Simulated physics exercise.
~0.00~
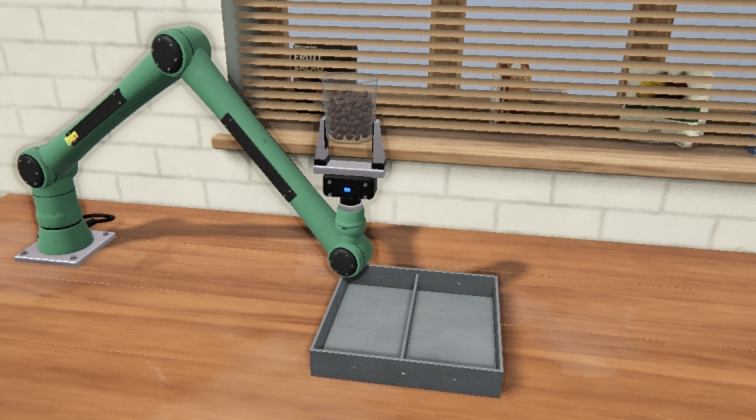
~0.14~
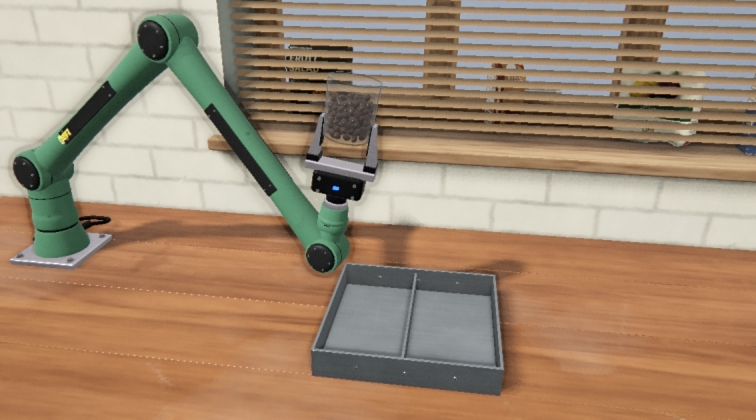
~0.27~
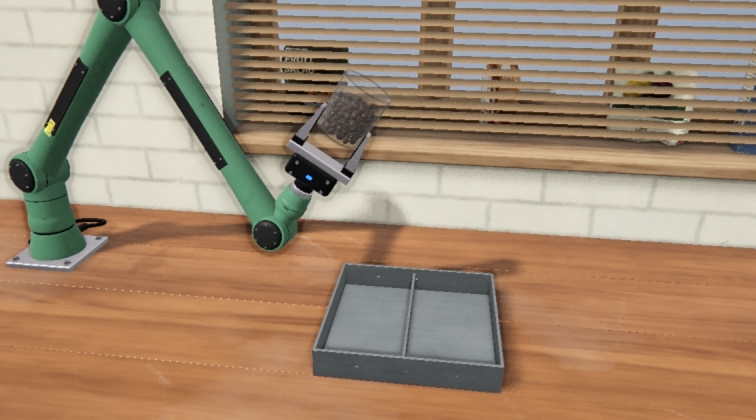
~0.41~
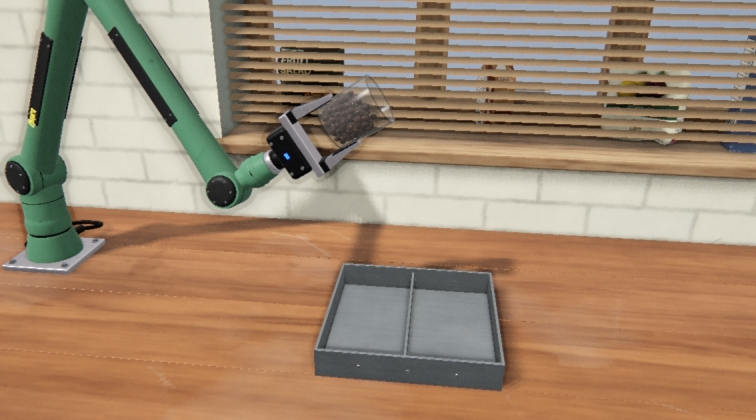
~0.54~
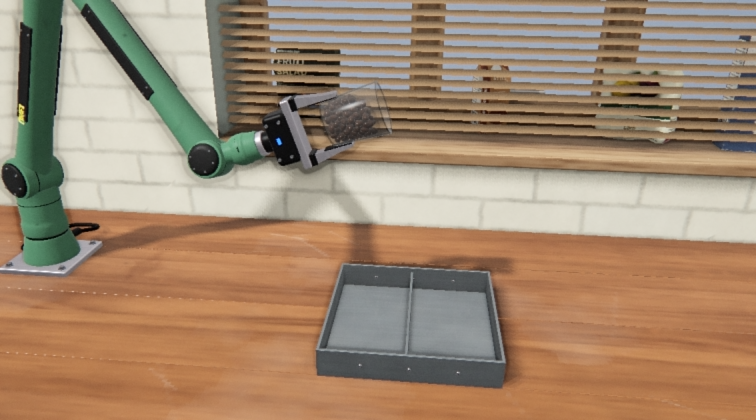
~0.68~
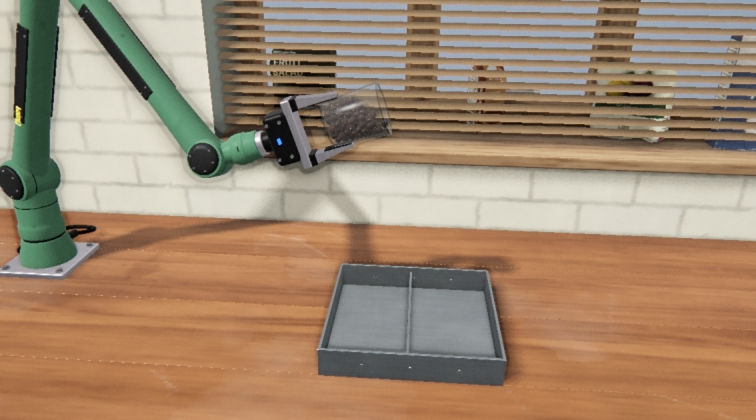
A green robot arm stands at the left of a brown wooden worktop, seen from slightly above, before a white brick wall and a window with wooden blinds. Its gripper clamps a clear cup of dark beans above a grey, two-part tray. The arm's lower joint draws back leftward and rises as the cup tilts steeply to the right, then barely moves, while the camera stays still.
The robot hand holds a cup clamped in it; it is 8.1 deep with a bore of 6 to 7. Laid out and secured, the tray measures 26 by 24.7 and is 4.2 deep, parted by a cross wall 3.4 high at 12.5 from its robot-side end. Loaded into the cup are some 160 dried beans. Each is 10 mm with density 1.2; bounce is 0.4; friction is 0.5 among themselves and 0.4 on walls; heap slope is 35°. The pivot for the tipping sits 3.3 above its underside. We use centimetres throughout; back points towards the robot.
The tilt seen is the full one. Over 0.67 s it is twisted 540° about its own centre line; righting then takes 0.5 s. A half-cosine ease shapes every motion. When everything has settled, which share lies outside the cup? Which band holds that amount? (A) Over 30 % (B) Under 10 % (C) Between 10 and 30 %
Under 10 % (B).
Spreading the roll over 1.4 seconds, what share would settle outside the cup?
In that case some 10 per cent.
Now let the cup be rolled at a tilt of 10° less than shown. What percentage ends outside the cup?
Estimate: Some 0 %.
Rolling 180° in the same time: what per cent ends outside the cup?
Estimate: Near 5 %.
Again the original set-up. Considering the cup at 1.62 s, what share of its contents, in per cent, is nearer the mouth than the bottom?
Near 35 per cent lies in the mouth half.
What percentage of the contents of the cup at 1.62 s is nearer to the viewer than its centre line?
It's close to 45 percent.
After 1.15 s, tipped 72°, highest piece 39 above the table; 161 in the cup, 1 in the far-side part.
After 1.62 s, tipped 32°, highest piece 38 above the table; 160 in the cup, 1 in the robot-side part, 1 in the far-side part.
After 2.05 s, upright, highest piece 40 above the table; 160 in the cup, 1 in the robot-side part, 1 in the far-side part.
After 2.75 s, upright, highest piece 40 above the table; 160 in the cup, 1 in the robot-side part, 1 in the far-side part.
At rest, 160 in the cup, 1 in the robot-side part, 1 in the far-side part. That is 1 % outside the cup.
